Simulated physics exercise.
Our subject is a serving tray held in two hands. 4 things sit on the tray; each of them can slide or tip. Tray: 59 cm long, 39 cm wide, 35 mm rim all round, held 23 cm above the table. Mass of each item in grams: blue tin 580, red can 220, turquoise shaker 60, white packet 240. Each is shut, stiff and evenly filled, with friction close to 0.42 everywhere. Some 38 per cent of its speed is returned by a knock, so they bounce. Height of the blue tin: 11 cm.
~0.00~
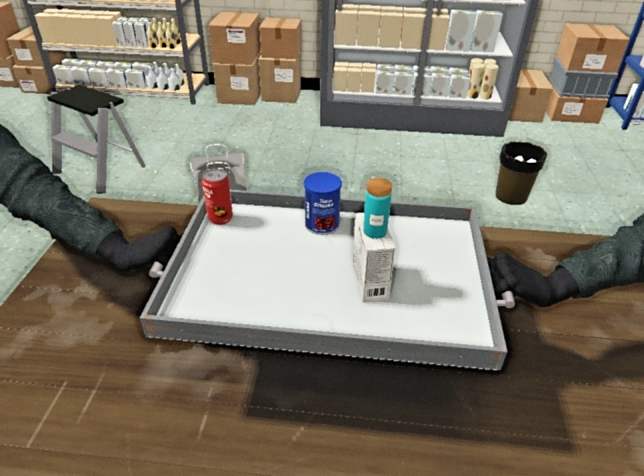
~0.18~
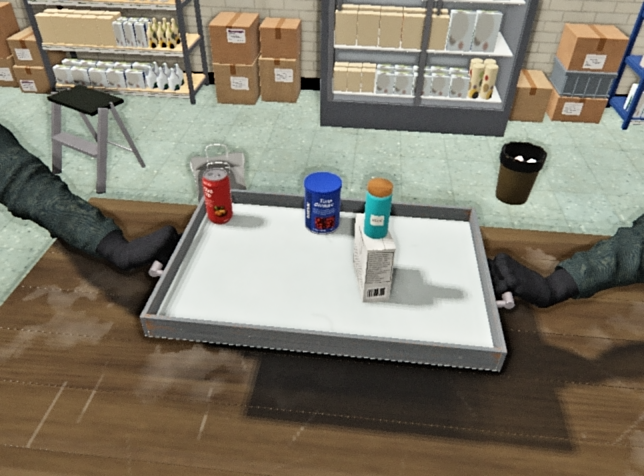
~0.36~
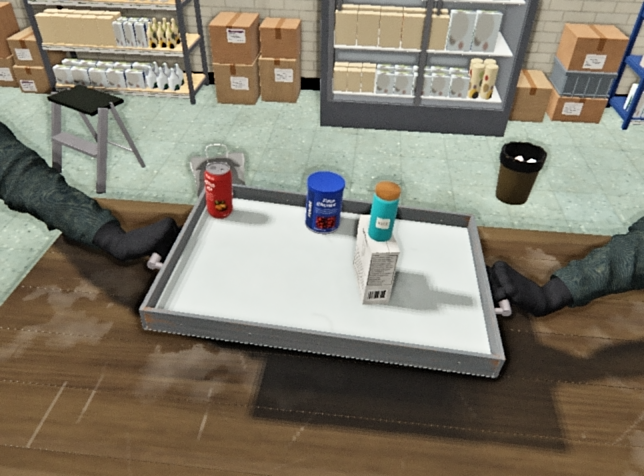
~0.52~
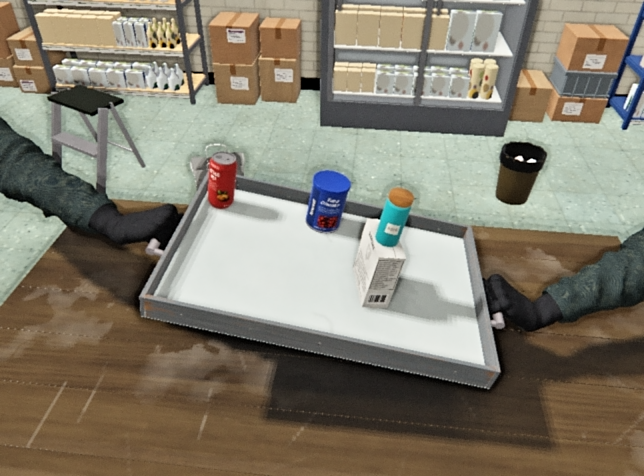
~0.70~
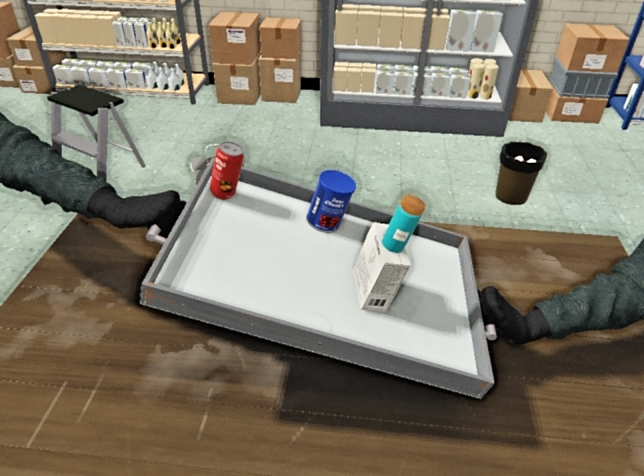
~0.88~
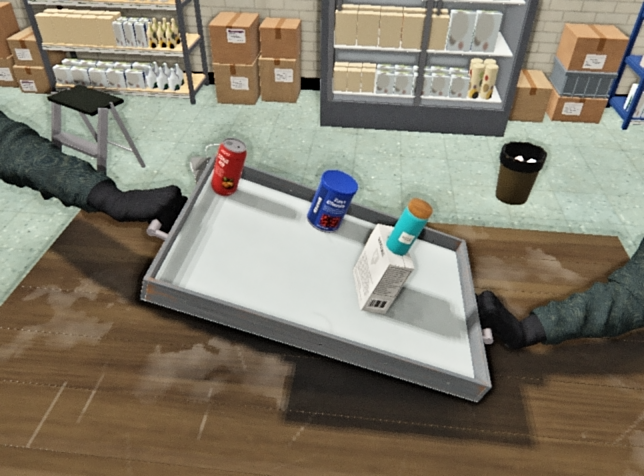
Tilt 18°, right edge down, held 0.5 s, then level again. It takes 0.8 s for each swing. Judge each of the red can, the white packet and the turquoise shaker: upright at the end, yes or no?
Red can - yes; white packet - no; turquoise shaker - no.
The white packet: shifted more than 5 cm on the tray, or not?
The white packet ends elsewhere.
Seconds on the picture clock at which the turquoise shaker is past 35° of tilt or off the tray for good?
Time: Roughly 1.2 s.
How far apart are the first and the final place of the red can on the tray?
Displacement: Approx. 0 cm.
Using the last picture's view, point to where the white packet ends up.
Near (447, 267).
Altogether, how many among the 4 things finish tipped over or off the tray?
Altogether, 2.
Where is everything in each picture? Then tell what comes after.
Tray level; red can (218, 198); white packet (372, 257); turquoise shaker (377, 209), in the first frame.
Tray level; blue tin (322, 203), in the second frame.
Tilt 4°, right edge down; blue tin (324, 203), in the third frame.
Tilt 10°, right edge down; blue tin (327, 202), in the fourth frame.
Tilt 16°, right edge down; blue tin (330, 202), in the fifth frame.
Tilt 18°, right edge down; red can (228, 168); white packet (381, 270); turquoise shaker (409, 227), in the sixth frame.
After 1.28 s, tilt 18°, right edge down; turquoise shaker tipped 64° from how it sat near (481, 284); white packet on its side near (417, 286).
After 1.48 s, tilt 18°, right edge down; turquoise shaker now off the tray; white packet on its side near (439, 293).
After 1.78 s, tilt 10°, right edge down; white packet on its side near (444, 282).
At rest (2.7 s), off the tray and tipped over, turquoise shaker; tipped over on the tray, white packet; the other 2 in place, give or take 5 cm. Seen from the same camera at the end, red can near (219, 198), white packet near (447, 267).
